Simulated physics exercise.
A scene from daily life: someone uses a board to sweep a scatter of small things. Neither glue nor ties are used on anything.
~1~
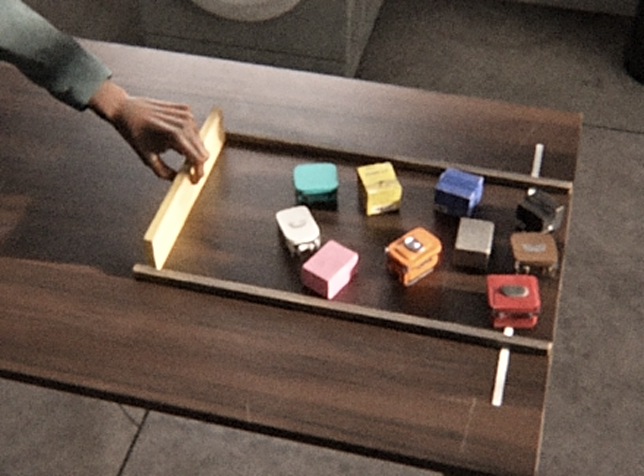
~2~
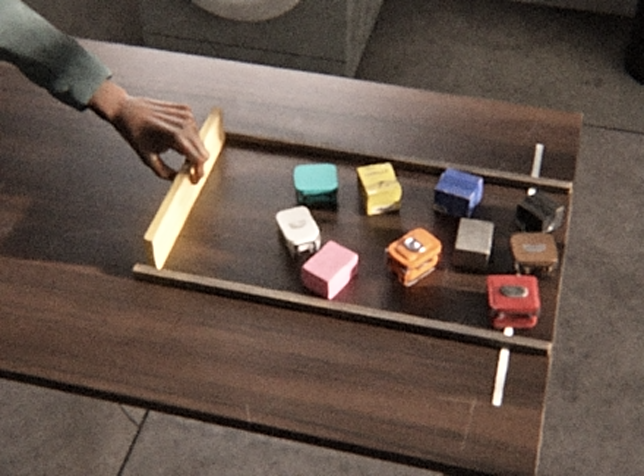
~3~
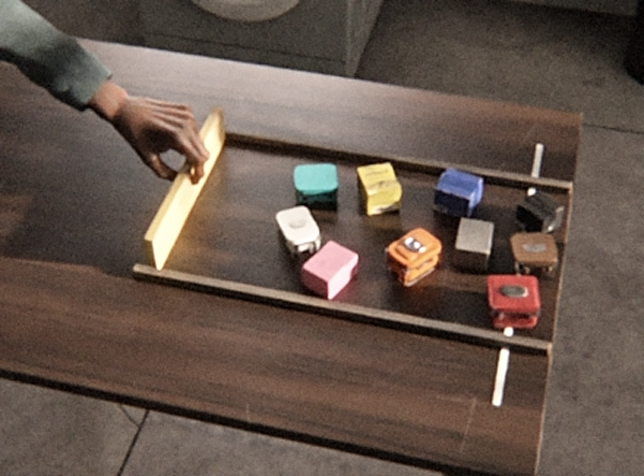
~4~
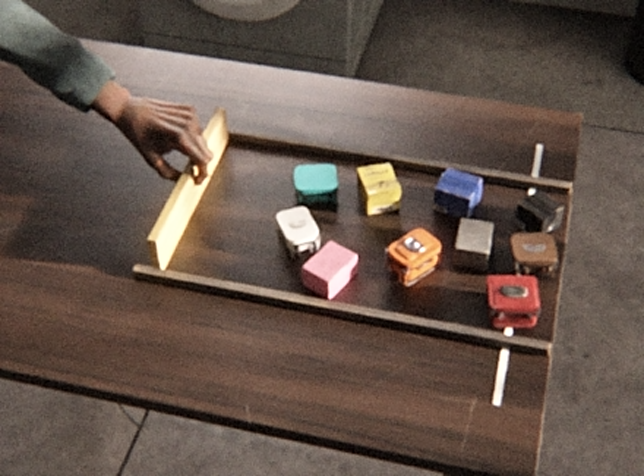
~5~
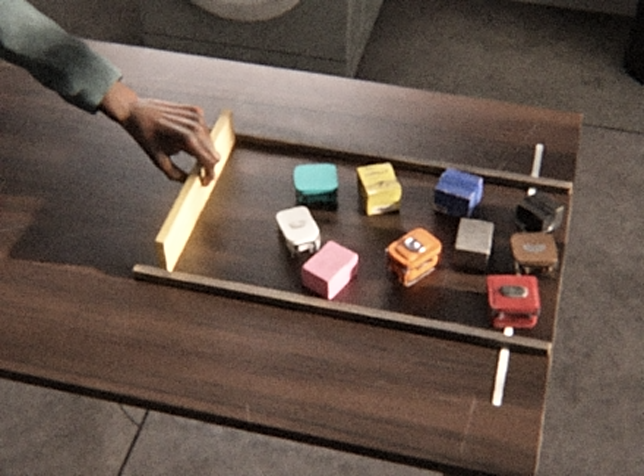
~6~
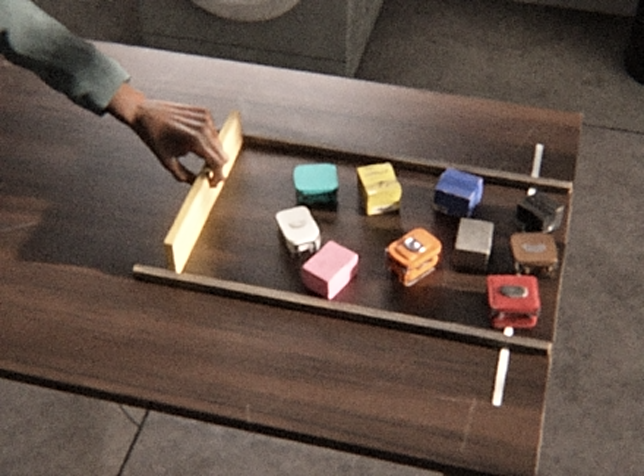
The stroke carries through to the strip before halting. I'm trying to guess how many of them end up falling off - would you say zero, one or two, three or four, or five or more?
Most likely no fewer than five will tumble off the end.
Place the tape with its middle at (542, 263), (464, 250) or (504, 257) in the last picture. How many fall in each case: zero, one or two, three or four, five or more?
Taking the places one by one, it comes to more than four; just one or two; at least five.
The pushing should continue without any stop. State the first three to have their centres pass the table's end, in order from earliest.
First the black box, next the brown case, then the blue box.
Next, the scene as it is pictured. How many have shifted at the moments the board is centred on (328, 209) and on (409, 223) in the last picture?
By then 4, and later 8.
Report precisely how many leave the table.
All told, 7.
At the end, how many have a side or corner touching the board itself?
3 are in contact with it.
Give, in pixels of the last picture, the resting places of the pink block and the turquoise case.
Listed as asked: First (529, 312), and then (547, 229).
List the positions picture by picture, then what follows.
In the first frame, brown case (532, 256); black box (539, 215); red case (512, 301); board (187, 185); tape (521, 259).
In the second frame, black box (539, 215); blue box (458, 194).
In the third frame, red case (512, 302); orange case (414, 257).
In the fourth frame, brown case (532, 256); pink block (330, 270).
In the fifth frame, black box (539, 215); board (198, 187).
In the sixth frame, brown case (532, 256); black box (539, 215); red case (512, 302); board (206, 188); tape (521, 259).
Soon after, none off yet; brown case at rest near (532, 256); black box at rest near (539, 215); red case at rest near (512, 302).
In the end, the number that fall off is five or more; gone, yellow box, orange case, blue box, grey block, red case, black box and brown case.
